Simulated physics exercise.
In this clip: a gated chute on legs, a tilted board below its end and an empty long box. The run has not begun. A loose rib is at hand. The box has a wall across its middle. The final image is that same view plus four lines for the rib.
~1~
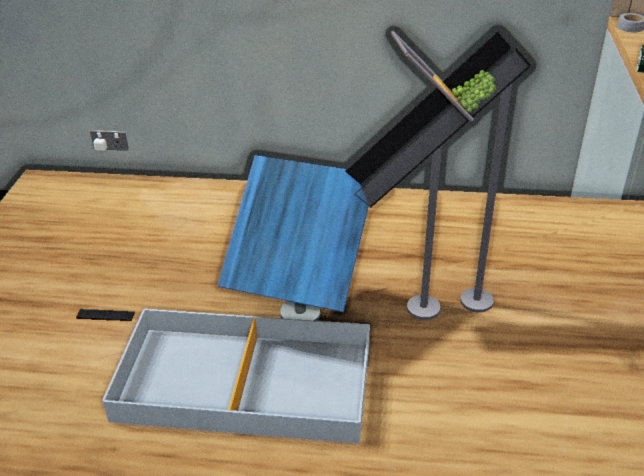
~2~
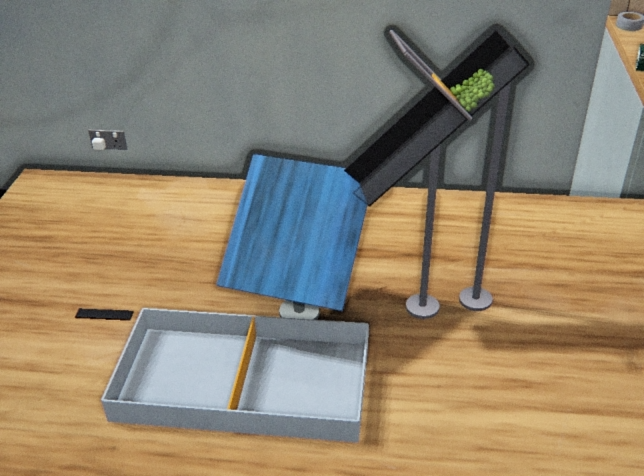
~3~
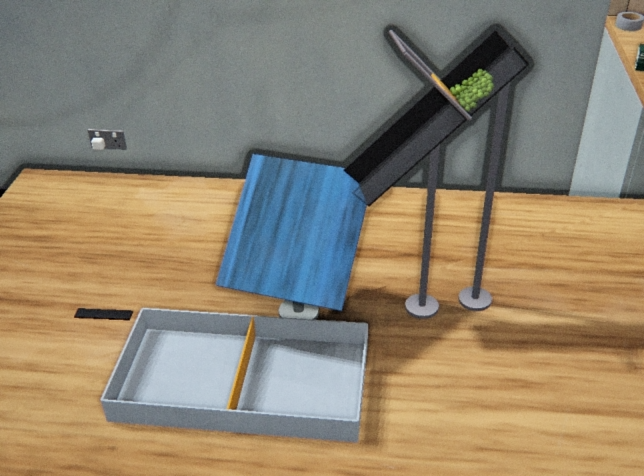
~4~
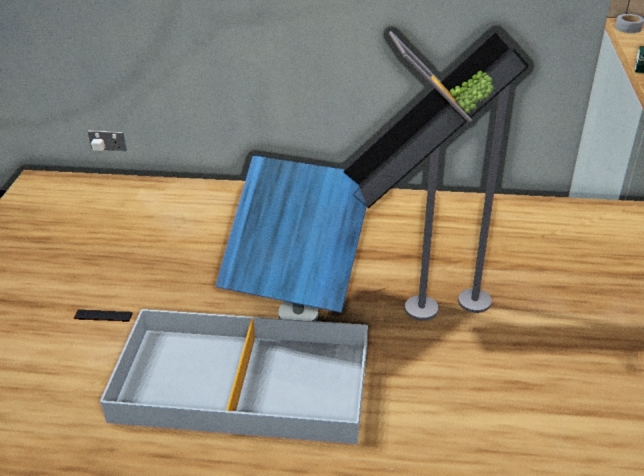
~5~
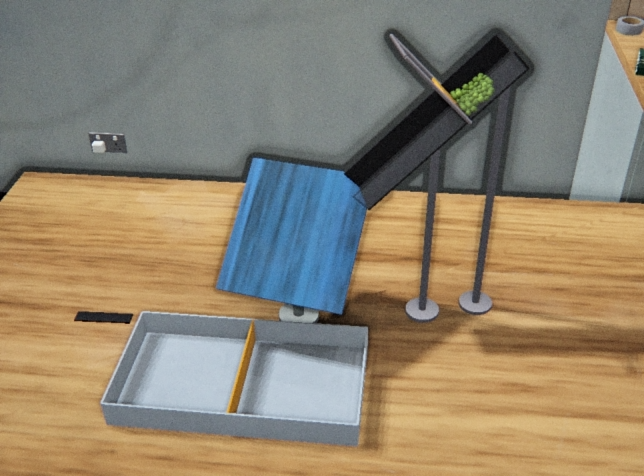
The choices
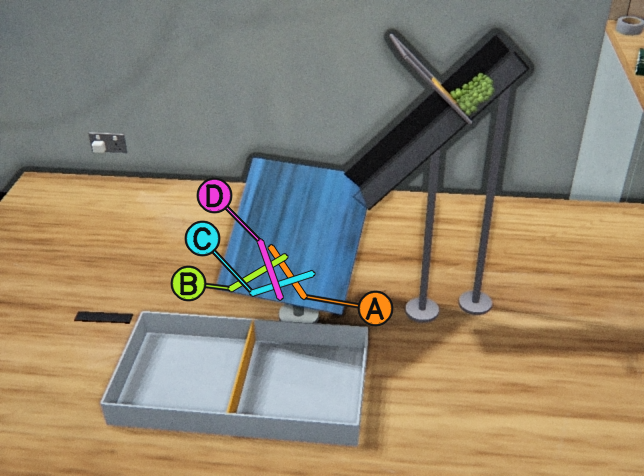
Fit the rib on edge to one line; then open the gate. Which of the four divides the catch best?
Choose B.
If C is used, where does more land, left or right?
More lands on the left.
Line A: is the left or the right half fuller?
More lands on the right.
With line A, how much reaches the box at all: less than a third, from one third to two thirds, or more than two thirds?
Line A gives more than two thirds.
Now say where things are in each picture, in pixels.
Load behind the gate (473, 92), dried peas; lip of the chute (365, 196), sloping fairly steeply, in the first frame.
Middle of the board (296, 229), tilted fairly steeply; middle of its low edge (278, 298); of its high edge (313, 163), in the second frame.
Front corners of the box (101, 400) and (358, 421); front end of its middle wall (227, 410); gate still shut (441, 86), in the third frame.
Middle of the load (471, 92); lip (363, 196), in the fourth frame.
Middle of the load (472, 95); lip (364, 198), in the fifth frame.
On the marked copy, line A from (271, 247) to (303, 296); line B from (284, 256) to (231, 288); line C from (311, 273) to (252, 293); line D from (260, 242) to (280, 297).
With A, of what is caught, about a tenth in the left half, almost all in the right.
With B, of what is caught, roughly two thirds in the left half, roughly a third in the right.
With C, of what is caught, almost all in the left half, about a tenth in the right.
With D, of what is caught, about a tenth in the left half, almost all in the right.
